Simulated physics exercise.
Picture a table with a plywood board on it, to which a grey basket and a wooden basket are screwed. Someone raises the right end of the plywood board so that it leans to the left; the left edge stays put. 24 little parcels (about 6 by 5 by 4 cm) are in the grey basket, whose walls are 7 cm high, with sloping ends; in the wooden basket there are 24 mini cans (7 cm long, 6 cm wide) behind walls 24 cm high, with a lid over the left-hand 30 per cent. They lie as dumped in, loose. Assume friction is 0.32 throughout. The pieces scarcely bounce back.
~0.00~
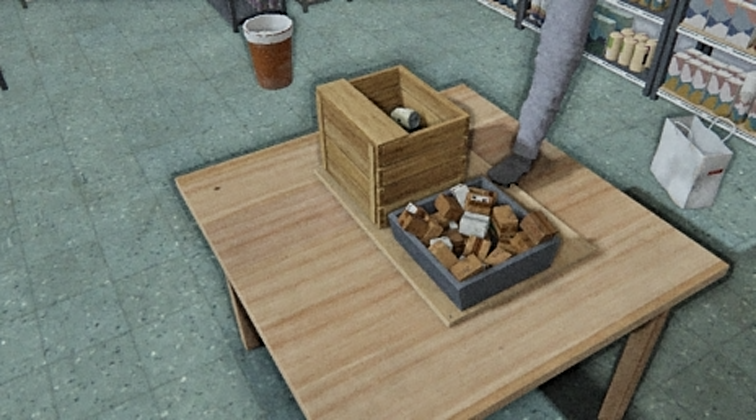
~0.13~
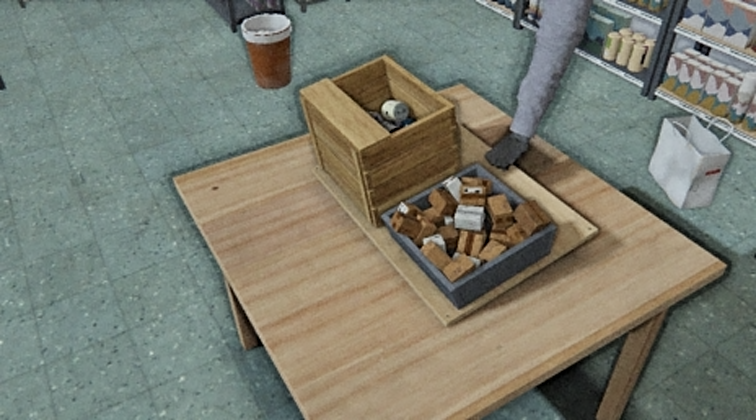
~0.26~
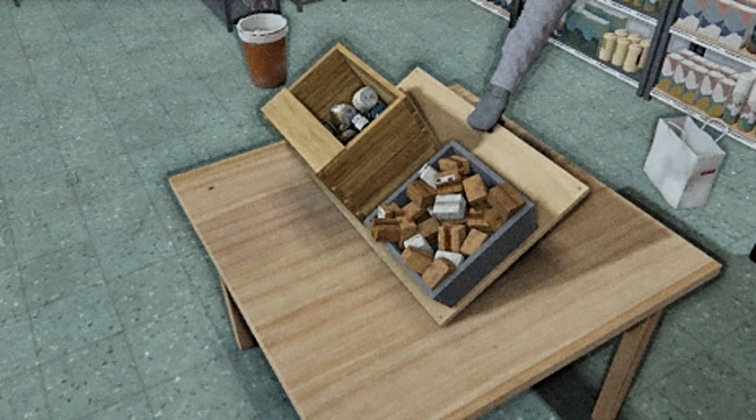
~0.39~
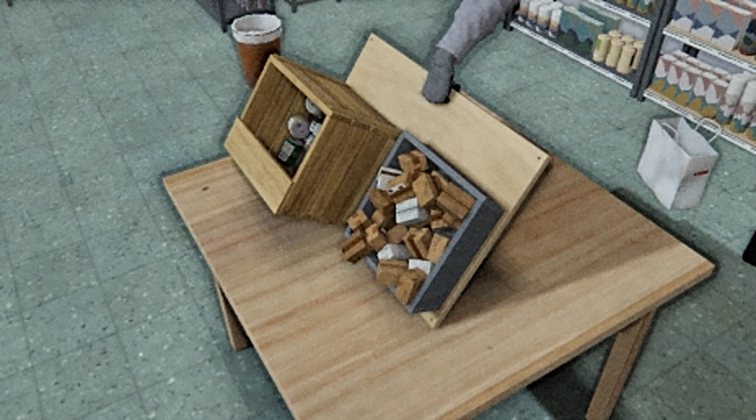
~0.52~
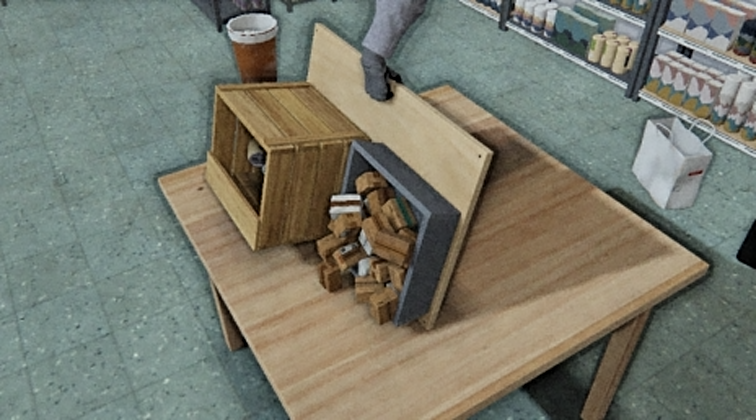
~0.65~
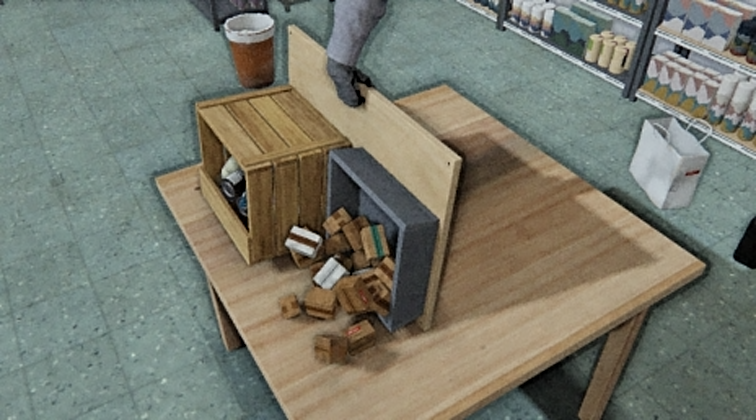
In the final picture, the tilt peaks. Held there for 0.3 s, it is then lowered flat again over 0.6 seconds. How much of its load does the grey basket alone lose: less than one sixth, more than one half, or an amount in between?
More than one half.
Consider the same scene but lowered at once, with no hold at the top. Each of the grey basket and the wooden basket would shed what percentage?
Grey basket: 80%, wooden basket: 0%.
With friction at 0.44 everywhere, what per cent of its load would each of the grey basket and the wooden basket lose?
Then the grey basket sheds 80 per cent, while the wooden basket sheds 10 per cent.
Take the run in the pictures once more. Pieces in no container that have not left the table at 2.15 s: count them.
The number is some 16.
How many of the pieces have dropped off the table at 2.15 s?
The total is close to 3.
After 0.89 s, tilt 85°; the grey basket is down by 18 of 24 and the wooden basket has all 24.
After 1.19 s, tilt 55°; the grey basket is down by 20 of 24 and the wooden basket has all 24.
After 1.61 s, tilt 0°; the grey basket is down by 20 of 24 and the wooden basket has all 24.
Outcome (at 2.15 s), the grey basket is down by 20 of 24 and the wooden basket has all 24. Asked share, 20 of 24, 83 per cent.
